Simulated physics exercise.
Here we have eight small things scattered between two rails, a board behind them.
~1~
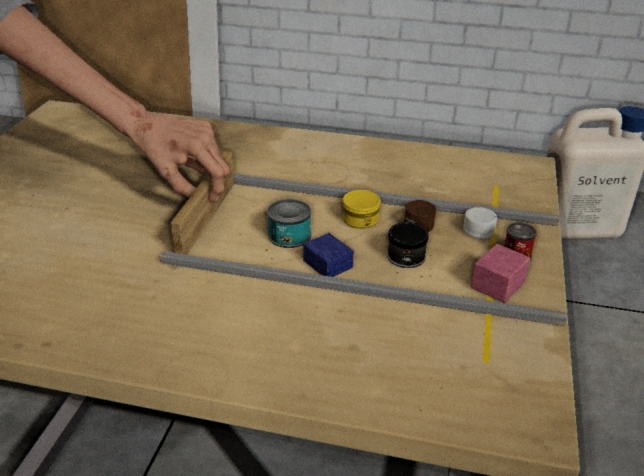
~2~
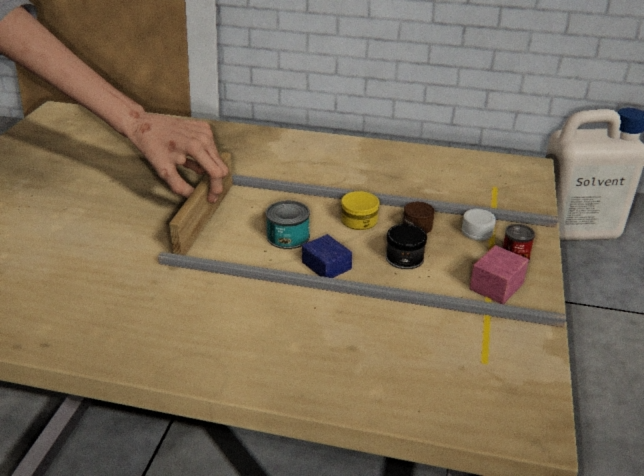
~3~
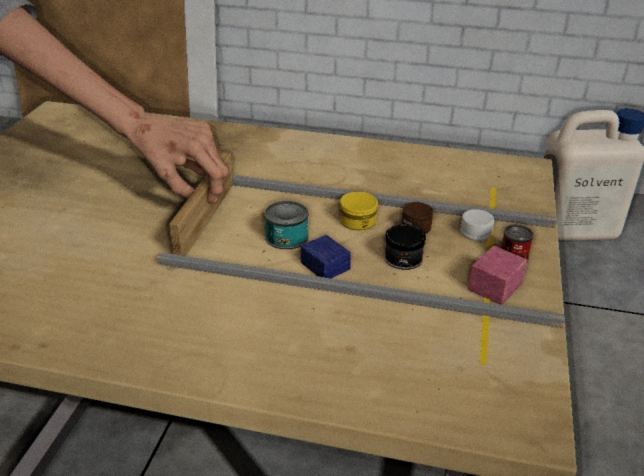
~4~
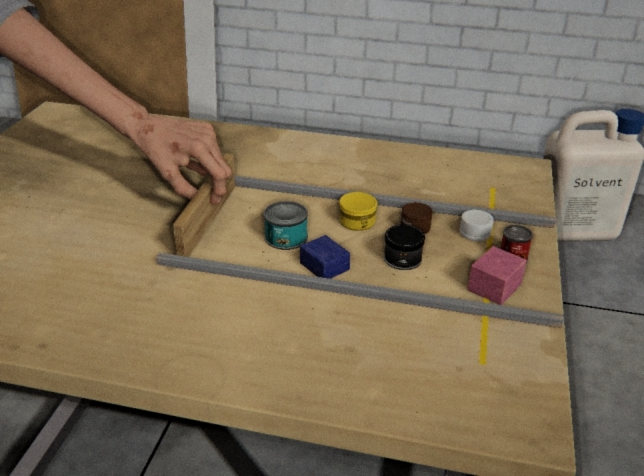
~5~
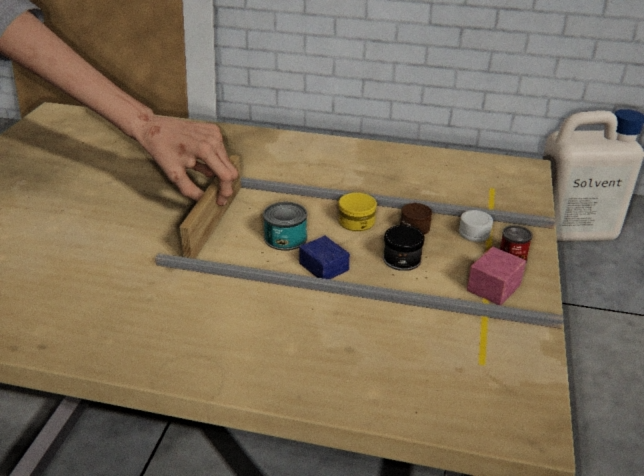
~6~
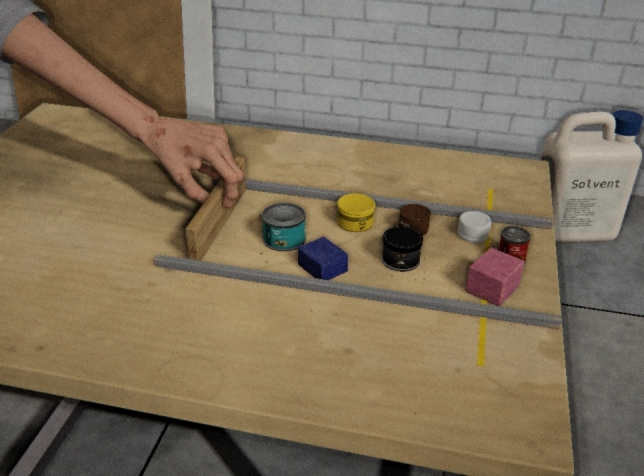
A hand sliding a wooden board slightly right between two rails on a table, with small tins and blocks sitting apart from it.
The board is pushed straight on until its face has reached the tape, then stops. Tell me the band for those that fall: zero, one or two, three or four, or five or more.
Outcome: The number that fall off is one or two.
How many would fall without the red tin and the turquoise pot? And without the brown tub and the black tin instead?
Fallen: 1, and 0 in the other try.
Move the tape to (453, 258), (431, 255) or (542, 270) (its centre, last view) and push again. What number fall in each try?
Down on the floor: 0, 0 and 7.
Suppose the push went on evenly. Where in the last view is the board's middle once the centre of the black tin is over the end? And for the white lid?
For the black tin at (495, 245), for the white lid at (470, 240).
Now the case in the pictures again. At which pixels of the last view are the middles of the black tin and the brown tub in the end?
First (550, 272), then (542, 232).
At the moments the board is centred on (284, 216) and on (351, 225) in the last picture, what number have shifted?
By then 1, and 4.
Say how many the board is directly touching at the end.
It touches 3.
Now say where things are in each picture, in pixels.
Red tin (519, 243); pink block (501, 273); white lid (480, 223); board (205, 202); tape (492, 259), in the first picture.
Pink block (499, 274); black tin (406, 247), in the second picture.
White lid (477, 225); blue block (325, 258), in the third picture.
Red tin (516, 245); brown tub (416, 219), in the fourth picture.
Pink block (496, 276); board (213, 205), in the fifth picture.
Red tin (513, 247); pink block (495, 277); white lid (474, 227); board (219, 207); tape (486, 262), in the sixth picture.
A little later, none off yet; red tin at rest near (513, 247); pink block at rest near (495, 277); white lid at rest near (474, 227).
Next, none off yet; red tin at rest near (513, 247); pink block at rest near (495, 277); white lid shifted a little near (486, 227).
When it is over, the number that fall off is one or two; down, white lid.
